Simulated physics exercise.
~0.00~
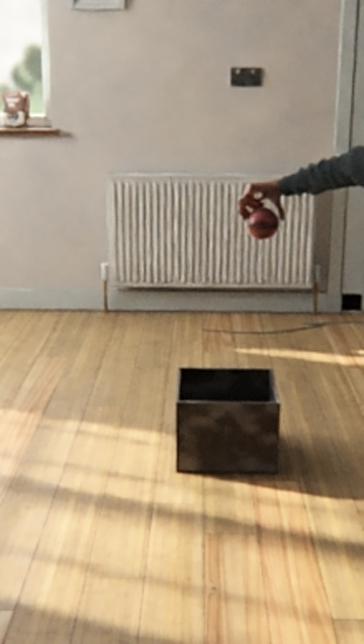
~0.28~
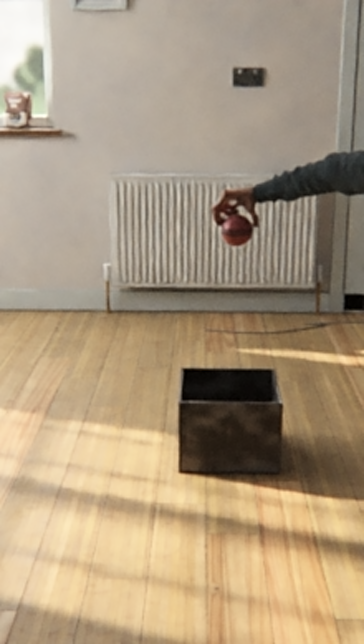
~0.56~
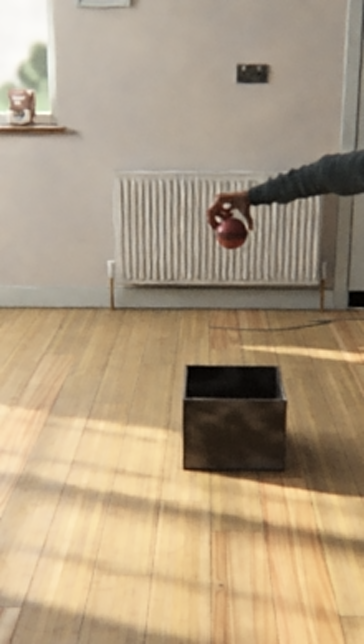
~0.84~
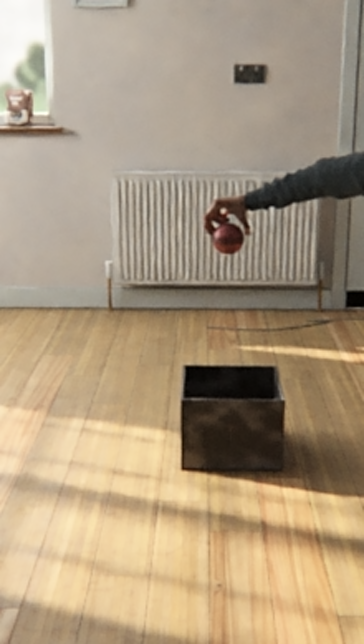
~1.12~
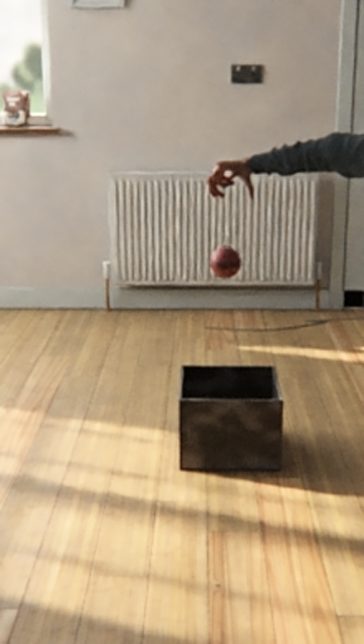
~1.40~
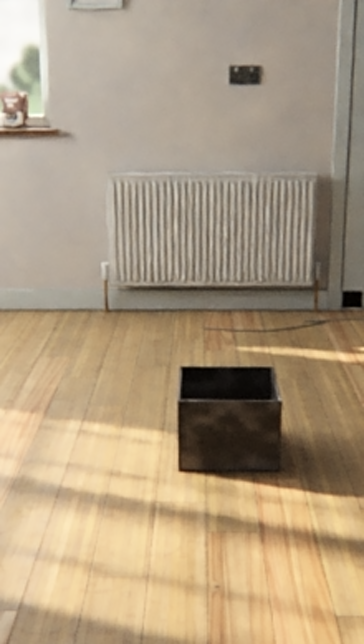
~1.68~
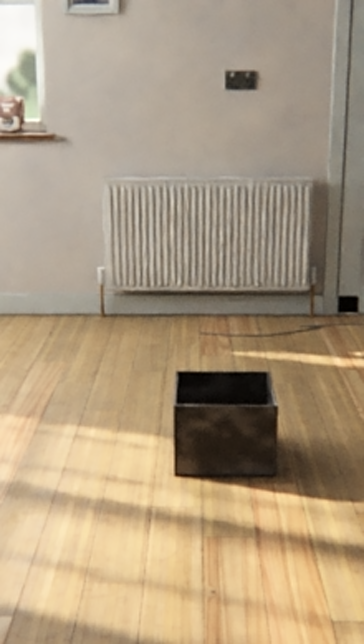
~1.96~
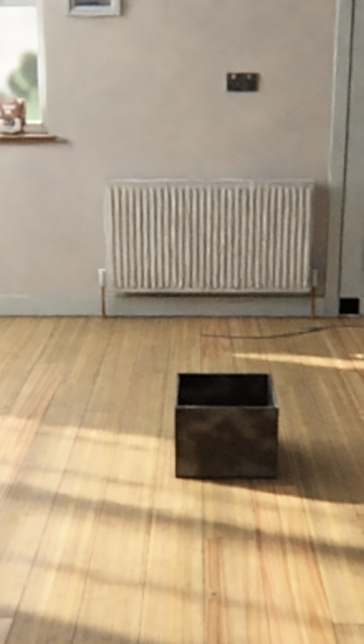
A red ball is held by a hand reaching in from the right, in a sunlit room seen from the front by a slightly swaying camera. Below it, an open dark crate sits on a pale wooden floor, with a white radiator on the grey wall behind and a window at the upper left. The hand carries the ball a little to the left and steadies it above the crate. The fingers open and the ball falls, then the arm is gone from view. The ball ends up inside the crate, hidden by its sides, and the crate stays in place.
